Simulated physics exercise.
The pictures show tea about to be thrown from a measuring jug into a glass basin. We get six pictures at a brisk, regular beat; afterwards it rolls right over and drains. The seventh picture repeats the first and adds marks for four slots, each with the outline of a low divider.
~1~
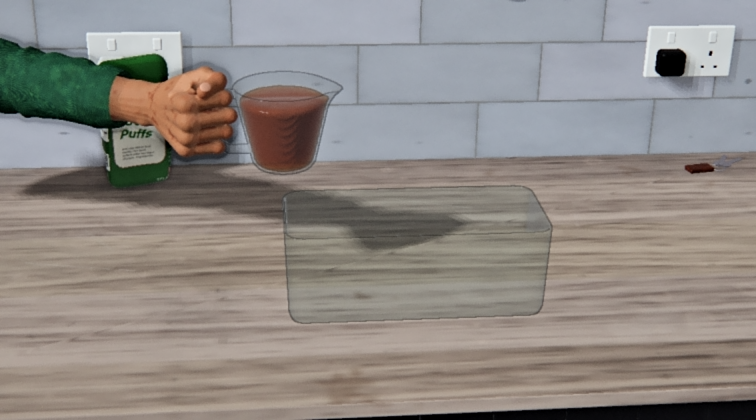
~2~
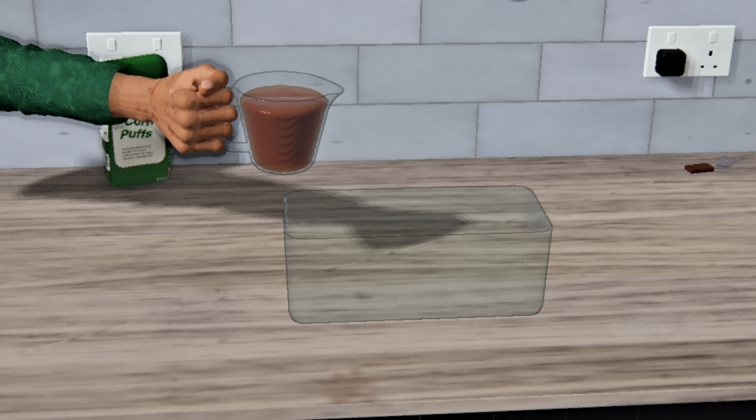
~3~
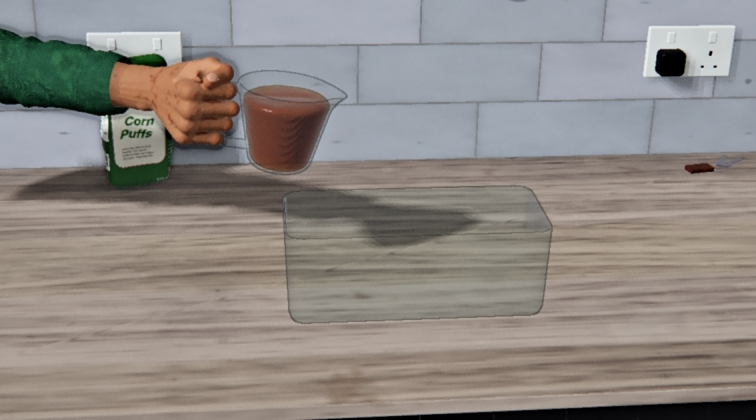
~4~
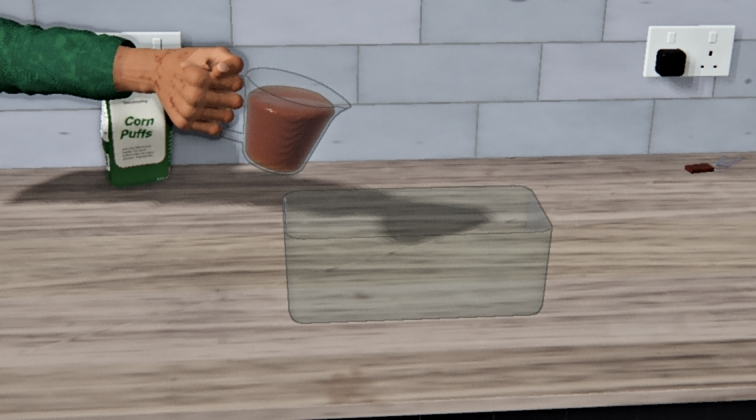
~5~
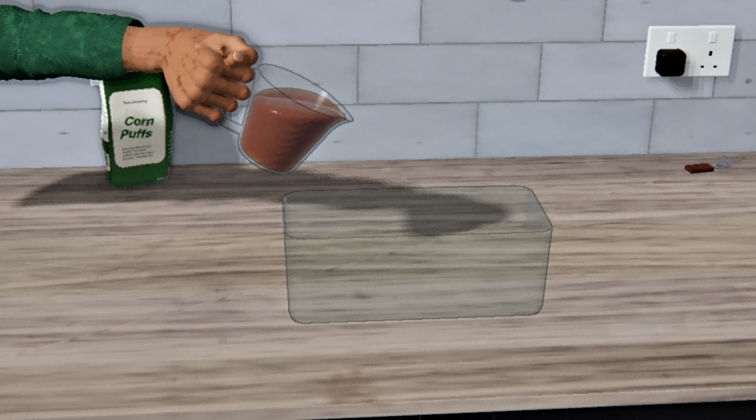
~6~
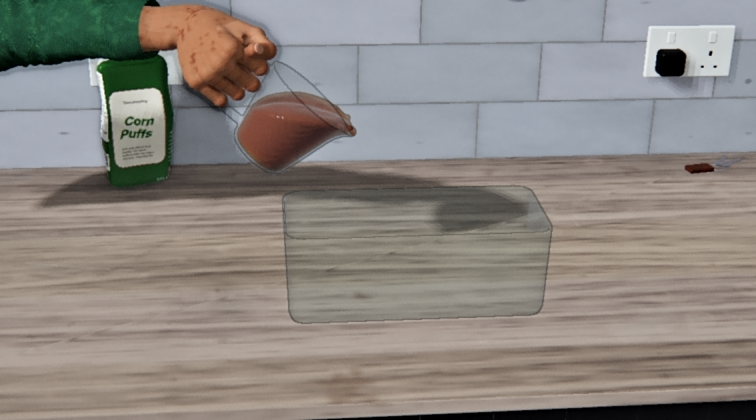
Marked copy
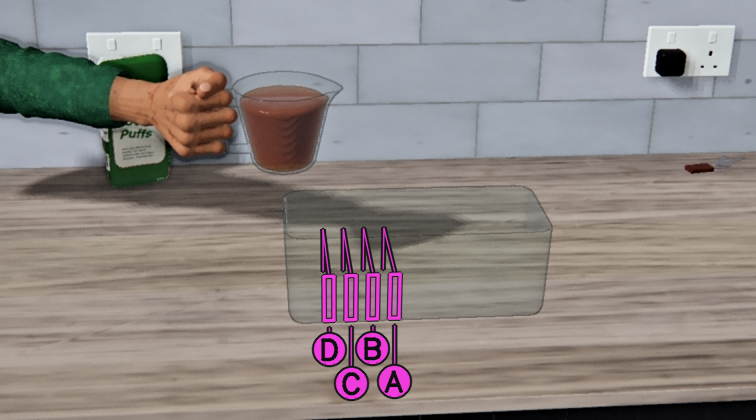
A hand in a green sleeve held a clear jug of reddish-brown liquid above an empty glass basin on a wooden counter, then steadily tilted it to the right until the liquid reached the lip.
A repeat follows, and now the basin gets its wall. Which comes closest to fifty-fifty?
Choose B.
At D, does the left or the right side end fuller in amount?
More ends on the right.
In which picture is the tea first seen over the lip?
Picture 6.
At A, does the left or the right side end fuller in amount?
The left side.
On the marked copy, A at (394, 325); B at (372, 326); C at (351, 327); D at (329, 327).
With A, about 81 % ends left of the wall and 17 % right of it.
With B, about 52 % ends left of the wall and 46 % right of it; 3 % is lost outside.
With C, about 19 % ends left of the wall and 79 % right of it.
With D, about 2 % ends left of the wall and 97 % right of it.
